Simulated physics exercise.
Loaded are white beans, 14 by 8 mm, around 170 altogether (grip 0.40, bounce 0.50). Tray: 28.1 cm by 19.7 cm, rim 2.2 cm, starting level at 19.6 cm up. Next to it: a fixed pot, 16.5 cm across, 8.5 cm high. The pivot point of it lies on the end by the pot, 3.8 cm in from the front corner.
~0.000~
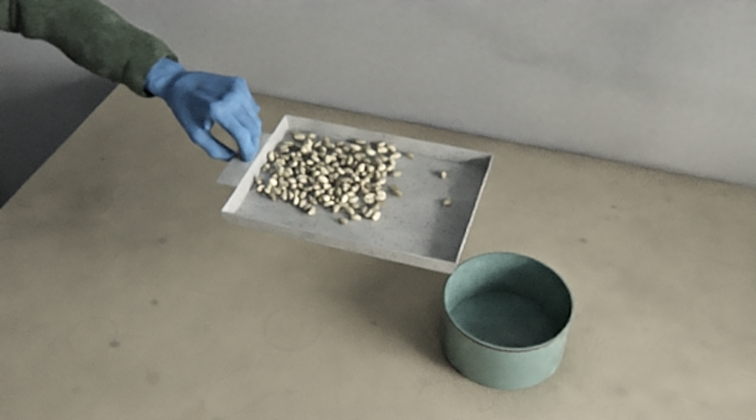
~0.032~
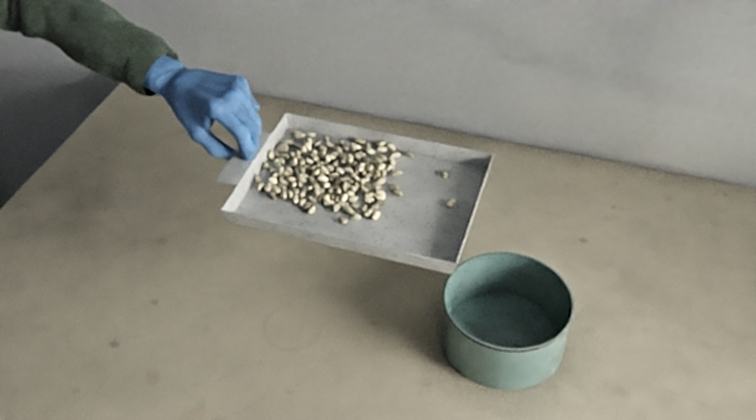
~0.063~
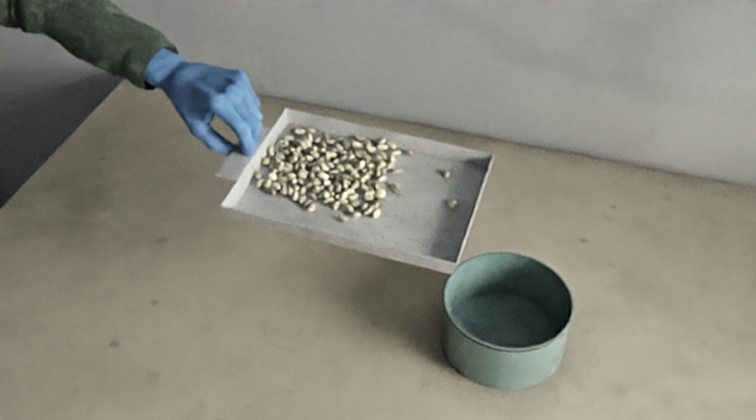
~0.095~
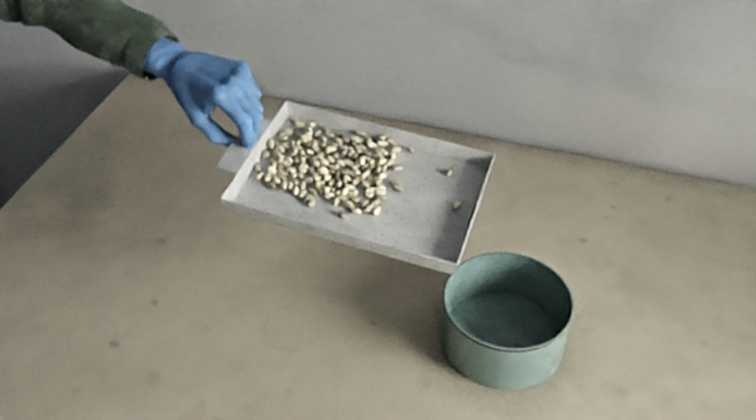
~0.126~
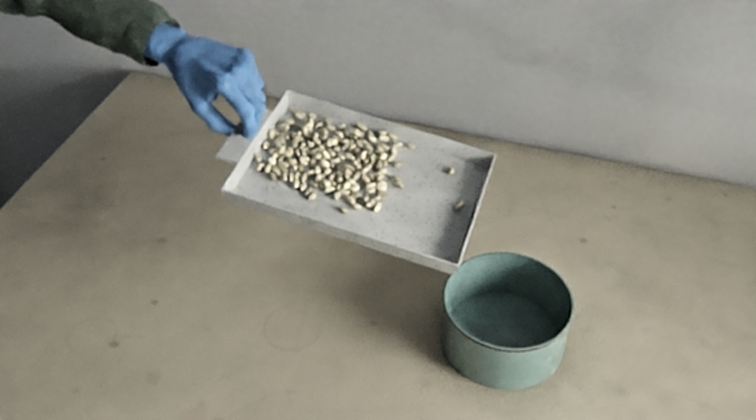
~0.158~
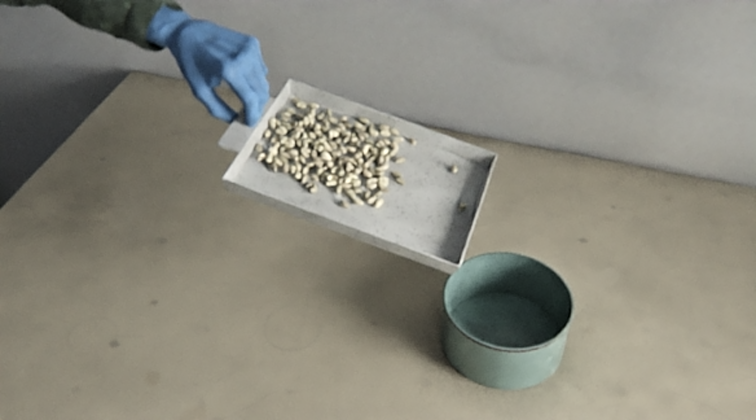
A shallow tray of pale beans started out level beside a green pot, then a blue-gloved hand raised its left end, tilting it down toward the pot while most beans stayed bunched together.
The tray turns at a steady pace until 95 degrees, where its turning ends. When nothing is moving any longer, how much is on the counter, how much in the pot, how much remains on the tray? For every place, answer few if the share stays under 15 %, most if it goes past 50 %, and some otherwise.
Shares - counter: Some; pot: Most; left on the tray: Few.
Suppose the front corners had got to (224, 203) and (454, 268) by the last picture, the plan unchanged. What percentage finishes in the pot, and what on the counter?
Pot: 0, counter: 100.
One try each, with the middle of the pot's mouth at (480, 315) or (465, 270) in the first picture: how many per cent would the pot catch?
Spot one: Some 40 per cent; spot two: Some 15 per cent.
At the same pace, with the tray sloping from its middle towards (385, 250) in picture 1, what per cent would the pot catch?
That would be close to 0 per cent.
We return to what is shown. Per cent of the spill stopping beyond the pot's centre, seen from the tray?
That comes to roughly 90 percent.
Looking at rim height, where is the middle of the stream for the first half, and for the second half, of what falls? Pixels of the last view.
The first half passes near (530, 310) and the second half near (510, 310).
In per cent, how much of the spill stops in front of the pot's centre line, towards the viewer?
60 %.
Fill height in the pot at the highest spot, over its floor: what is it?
Roughly 1.5 cm up.
Then, at 0.50 s, tilt 52 degrees; the tray holds 100 %, the pot 0 %.
Then, at 0.73 s, tilt 80 degrees; the tray holds 50 %, the pot 0 %.
After 1.07 s, tilt 95 degrees; the tray holds 10 %, the pot 50 %.
In the end, at 2.3 s, counter 40 %, pot 60 %, tray 0 %.
